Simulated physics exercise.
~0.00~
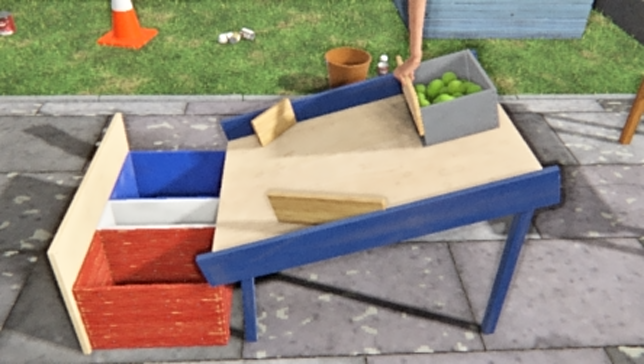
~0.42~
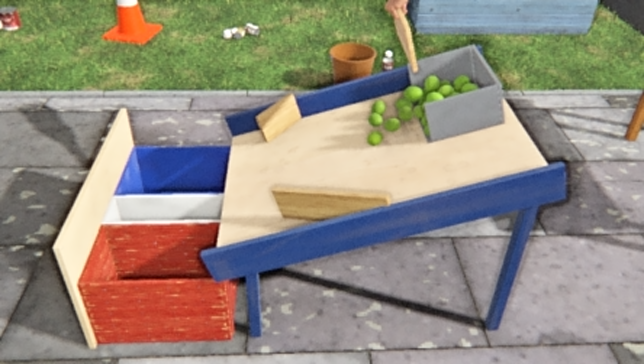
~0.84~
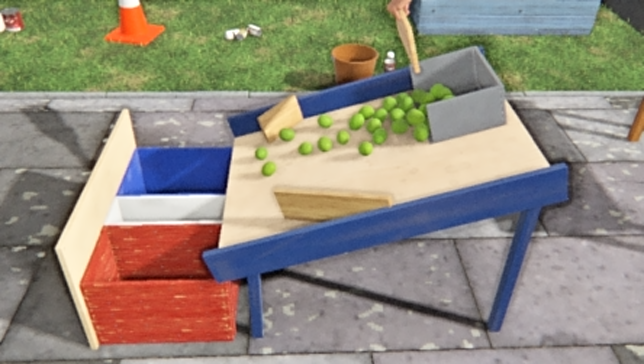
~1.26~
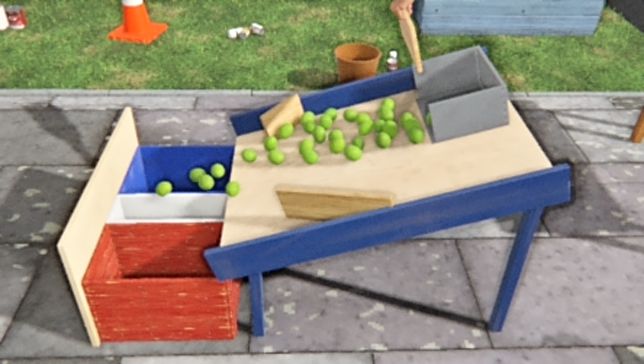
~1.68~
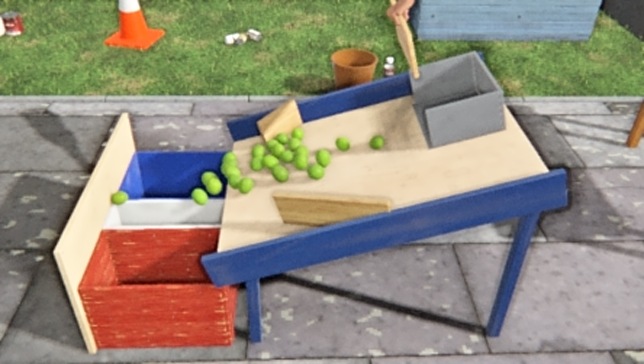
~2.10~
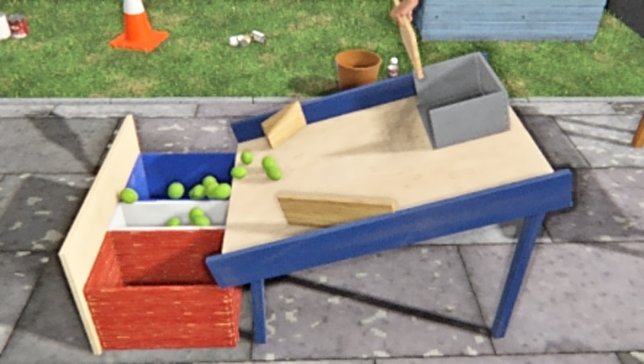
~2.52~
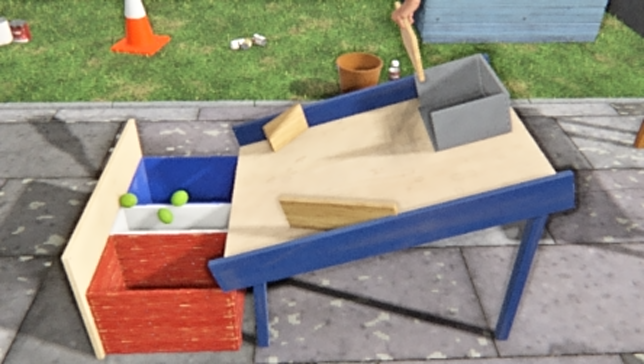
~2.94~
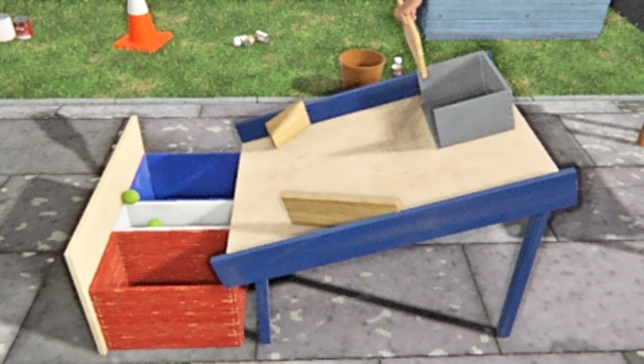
On a paved patio beside some grass, a hand lifted the gate of a grey box, and green balls rolled left down a sloping table between angled boards, dropping into the blue and white bins until the slope was clear, while the red bin stayed empty.
